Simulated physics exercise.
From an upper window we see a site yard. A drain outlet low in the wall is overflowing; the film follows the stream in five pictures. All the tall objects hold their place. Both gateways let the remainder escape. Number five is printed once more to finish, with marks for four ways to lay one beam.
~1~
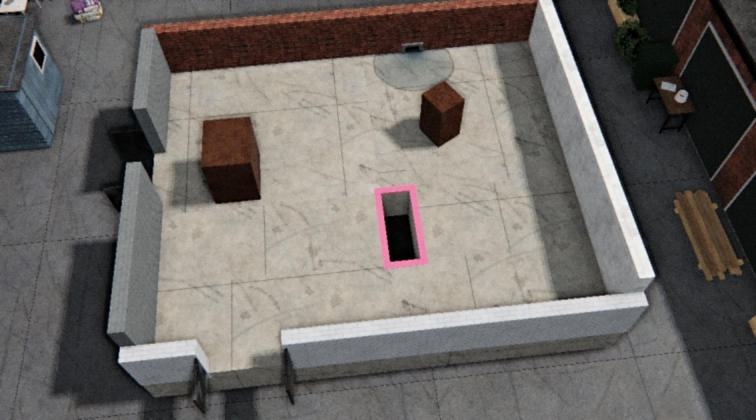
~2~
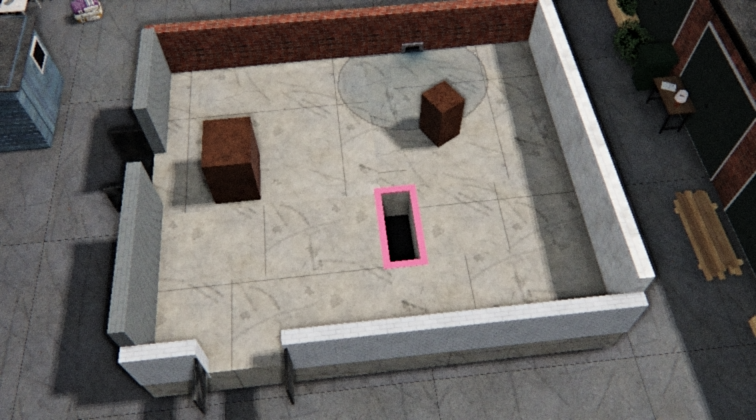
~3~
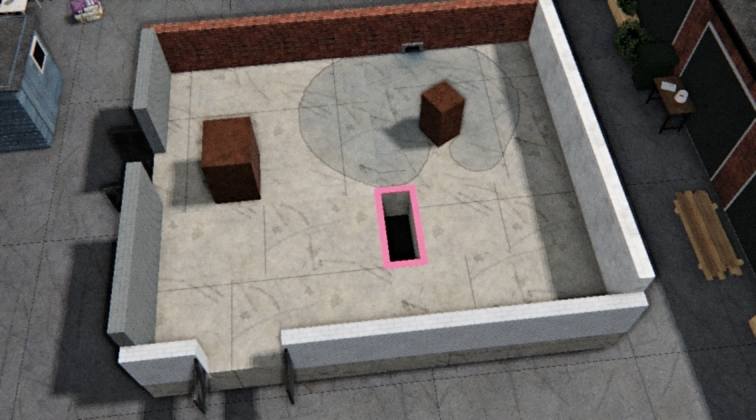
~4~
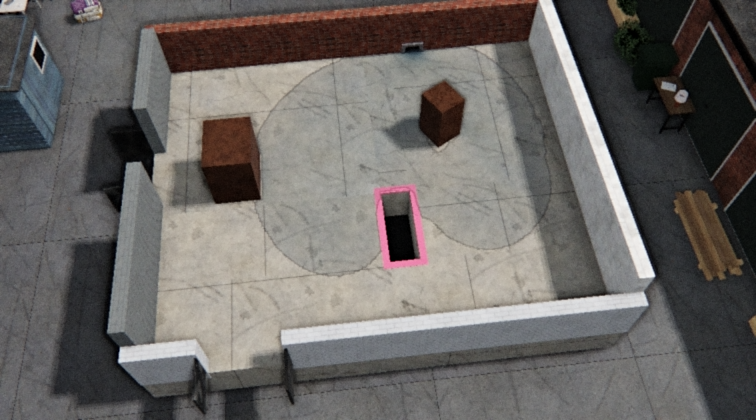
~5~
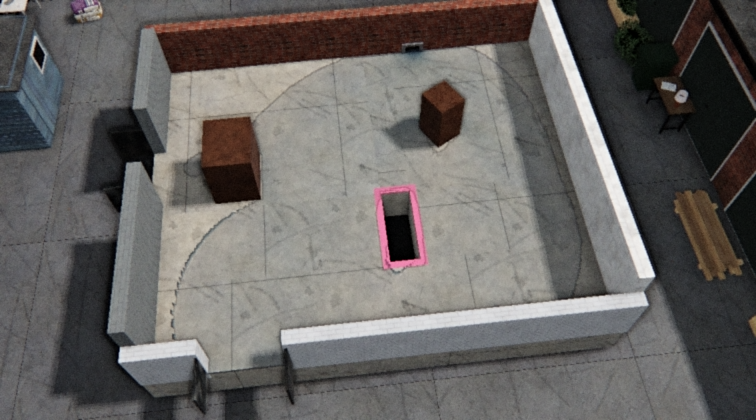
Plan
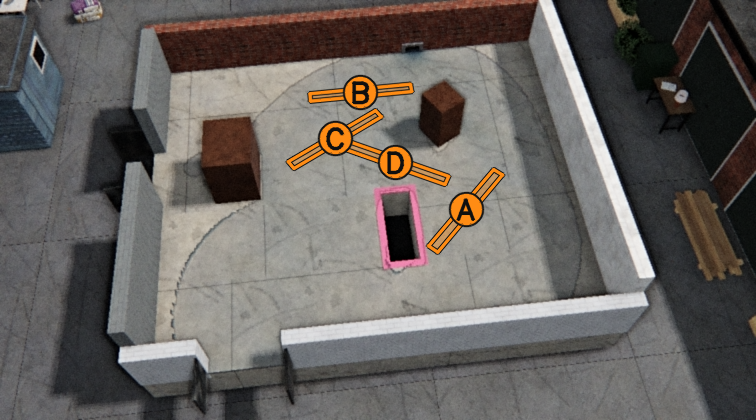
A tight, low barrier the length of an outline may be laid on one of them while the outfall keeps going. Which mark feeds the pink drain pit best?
It is A.
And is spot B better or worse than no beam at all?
Worse.
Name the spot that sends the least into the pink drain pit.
That would be D.
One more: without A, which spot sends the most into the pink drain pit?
It is C.
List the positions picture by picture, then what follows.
In the first picture, outfall at (412, 48); pink drain pit at (400, 225); open gate at (248, 355); open gate at (165, 178); 3 % of the ground under water, visible out to (409, 87); pink drain pit still dry.
In the second picture, 11 % of the ground under water, visible out to (407, 127); pink drain pit still dry.
In the third picture, 23 % of the ground under water, visible out to (384, 182); pink drain pit still dry.
In the fourth picture, 44 % of the ground under water, visible out to (293, 257); pink drain pit taking water.
In the fifth picture, 69 % of the ground under water, visible out to (189, 316); pink drain pit taking water.
In orange, A from (433, 249) to (498, 172); B from (310, 97) to (411, 87); C from (291, 165) to (378, 113); D from (346, 145) to (446, 180).
With A, about 29 % of the stream goes into the pink drain pit, about 70 % out by the gates.
With B, about 10 % of the stream goes into the pink drain pit, about 90 % out by the gates.
With C, about 19 % of the stream goes into the pink drain pit, about 81 % out by the gates.
With D, about 3 % of the stream goes into the pink drain pit, about 96 % out by the gates.
